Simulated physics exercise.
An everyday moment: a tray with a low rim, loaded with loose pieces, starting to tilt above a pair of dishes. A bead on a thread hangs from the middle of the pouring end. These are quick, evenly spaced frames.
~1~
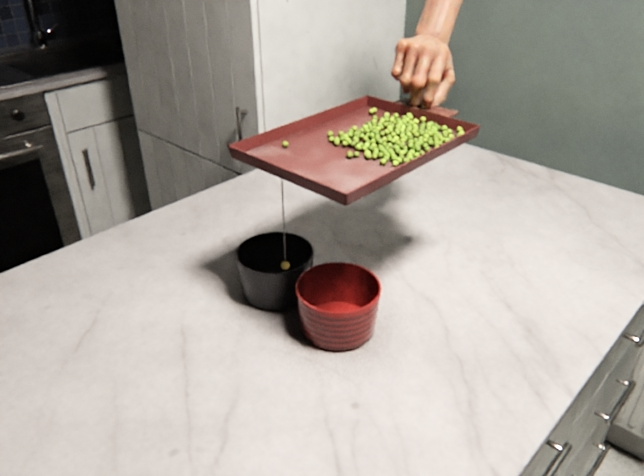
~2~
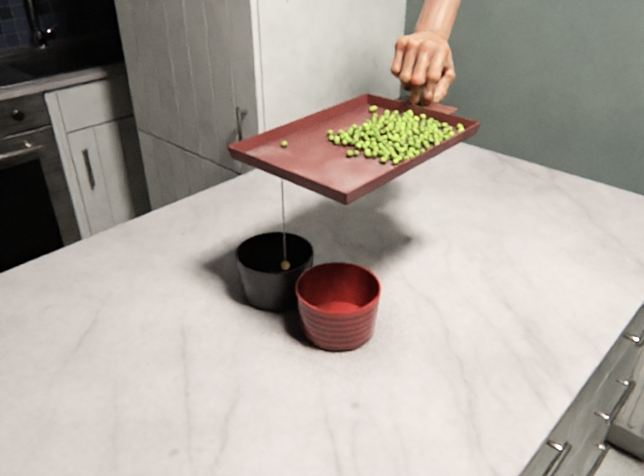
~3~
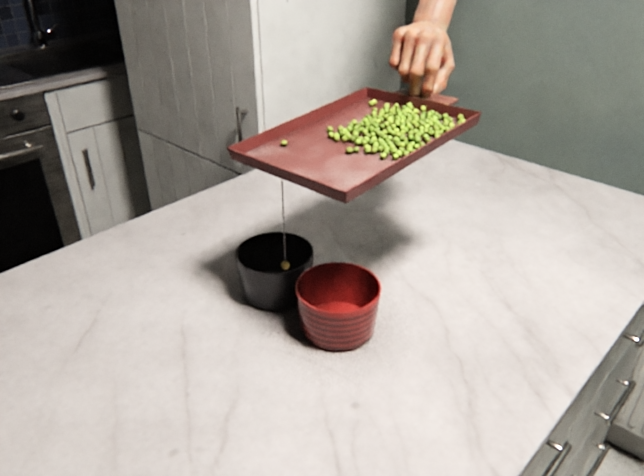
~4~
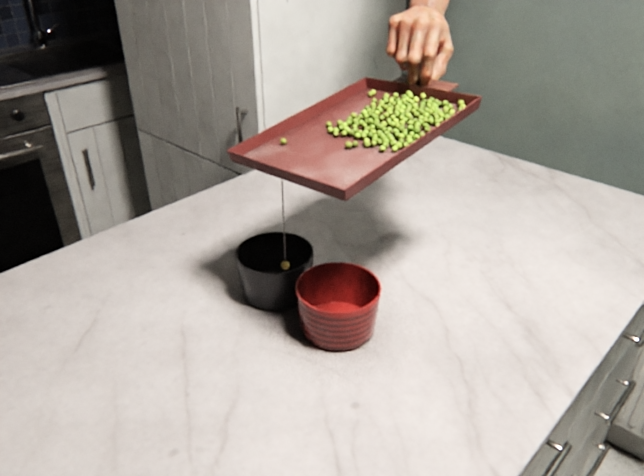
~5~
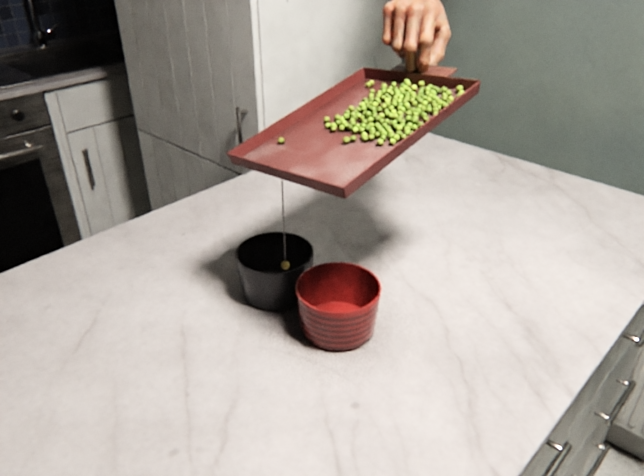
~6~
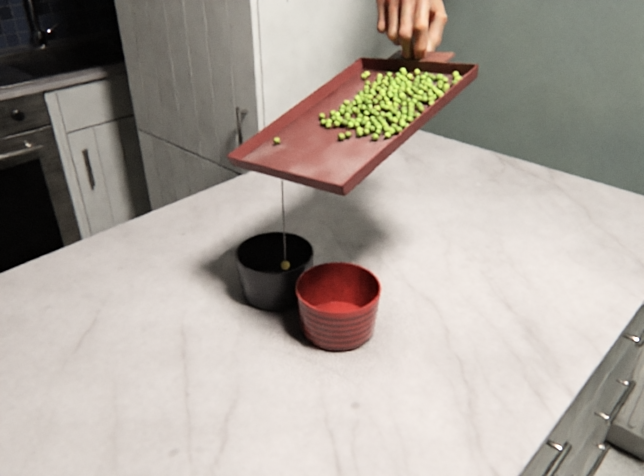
A hand raises the far end of a reddish tray loaded with green peas, tilting it gradually toward its lower left corner above a black dish and a red dish, while the peas shift slightly and a bead hangs on a thread.
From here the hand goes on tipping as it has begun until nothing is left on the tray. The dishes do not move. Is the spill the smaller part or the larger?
Caught overall: Only the smaller part.
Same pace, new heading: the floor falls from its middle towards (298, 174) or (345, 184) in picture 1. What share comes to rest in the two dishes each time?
First some 0, then 60 per cent.
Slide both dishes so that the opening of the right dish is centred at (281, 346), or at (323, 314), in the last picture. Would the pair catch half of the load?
At the first place below a half, at the second the smaller part.
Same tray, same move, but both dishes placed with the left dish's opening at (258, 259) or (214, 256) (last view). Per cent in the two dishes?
Roughly 60 per cent, and 90 per cent.
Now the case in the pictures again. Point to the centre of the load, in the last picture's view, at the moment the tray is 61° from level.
Close to (238, 174).
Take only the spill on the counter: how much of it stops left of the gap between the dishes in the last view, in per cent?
Some 100 per cent.
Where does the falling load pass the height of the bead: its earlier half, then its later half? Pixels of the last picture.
The first part at (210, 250); the rest at (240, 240).
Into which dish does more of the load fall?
That is the left one.
Shortly afterwards, tray tipped steeply; near half on the tray; near a quarter outside both; near a quarter in the air.
Next, tray tipped right over; near a quarter on the tray; a little in the left dish; near half outside both; a little in the air.
Some moments later, tray tipped past a quarter turn; near a third in the left dish; near two thirds outside both.
In the end, tray tipped past a quarter turn; none at all in the right dish; near a third in the left dish; near two thirds outside both.
